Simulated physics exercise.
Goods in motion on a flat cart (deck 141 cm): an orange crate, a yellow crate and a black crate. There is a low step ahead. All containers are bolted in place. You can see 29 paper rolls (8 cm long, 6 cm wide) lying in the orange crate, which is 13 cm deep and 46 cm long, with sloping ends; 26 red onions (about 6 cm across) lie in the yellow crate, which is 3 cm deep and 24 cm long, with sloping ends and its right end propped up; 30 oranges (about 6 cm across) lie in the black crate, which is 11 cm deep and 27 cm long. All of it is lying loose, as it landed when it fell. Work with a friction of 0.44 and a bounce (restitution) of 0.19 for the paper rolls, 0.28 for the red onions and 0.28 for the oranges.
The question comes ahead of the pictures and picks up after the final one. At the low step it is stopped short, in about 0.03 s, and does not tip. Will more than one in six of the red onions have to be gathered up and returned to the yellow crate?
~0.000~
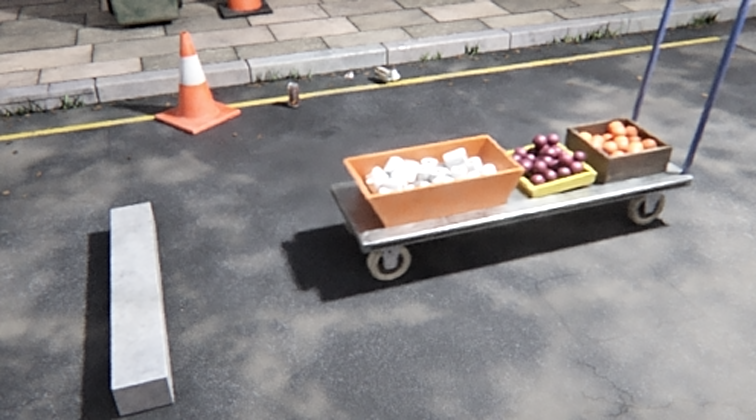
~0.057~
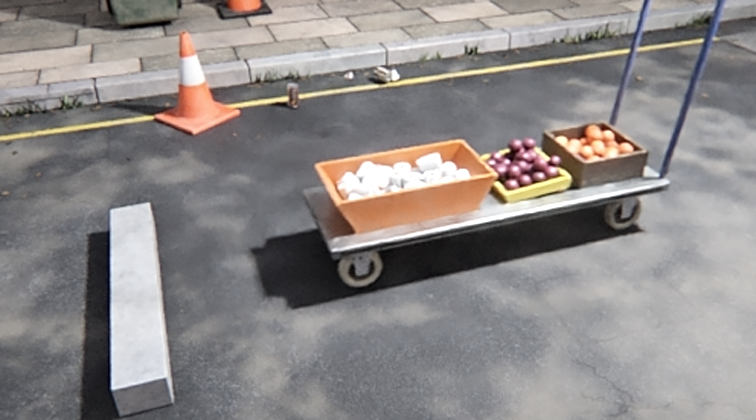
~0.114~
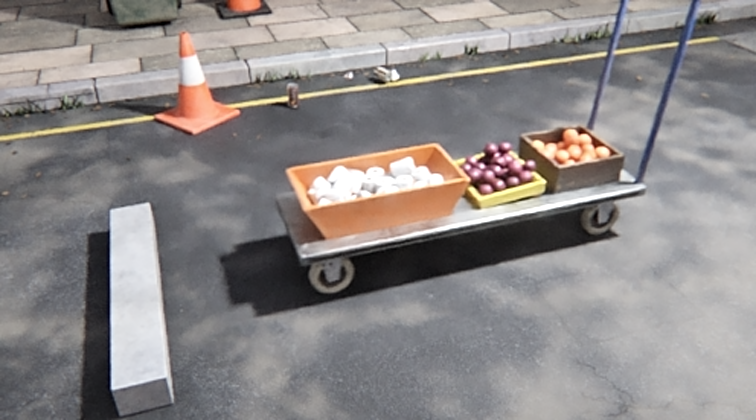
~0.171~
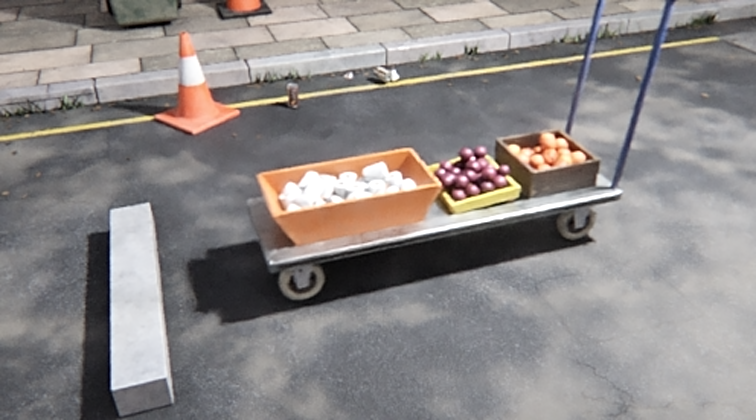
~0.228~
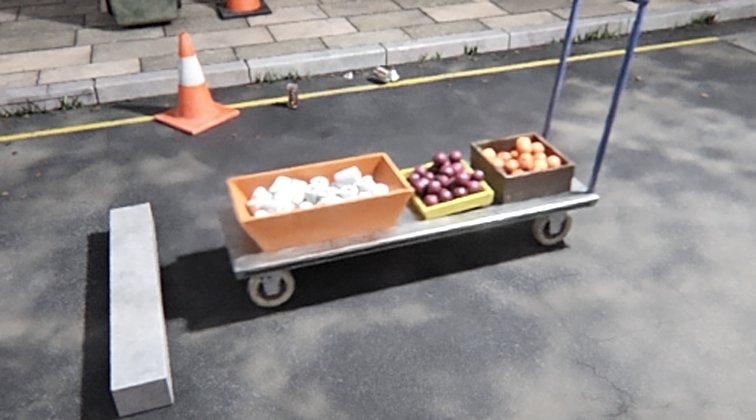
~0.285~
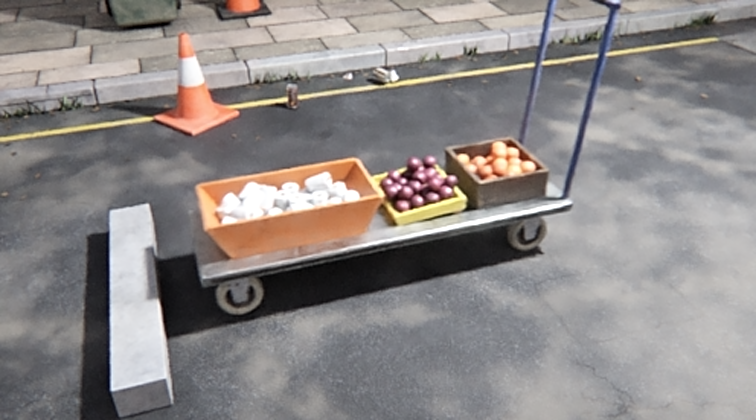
Yes.
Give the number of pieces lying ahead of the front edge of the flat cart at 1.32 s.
Approx. 1 pieces ahead of the front edge.
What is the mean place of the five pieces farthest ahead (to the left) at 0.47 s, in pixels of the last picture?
Close to (171, 224) in the last view.
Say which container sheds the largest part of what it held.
That would be the yellow crate.
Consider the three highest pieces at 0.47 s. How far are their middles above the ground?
About 40 cm up.
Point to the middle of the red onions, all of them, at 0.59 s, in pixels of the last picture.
I'd put the middle close to (359, 199).
After 0.37 s, impact.
After 0.47 s, orange crate 29 in, 0 out, yellow crate 24 in, 2 out and black crate 30 in, 0 out.
After 0.59 s, orange crate 29 in, 0 out, yellow crate 21 in, 5 out and black crate 30 in, 0 out.
After 0.82 s, orange crate 28 in, 1 out, yellow crate 19 in, 7 out and black crate 30 in, 0 out.
When it is over (at 1.32 s), orange crate 28 in, 1 out, yellow crate 18 in, 8 out and black crate 30 in, 0 out. Asked share, 8 of 26, 31 per cent.
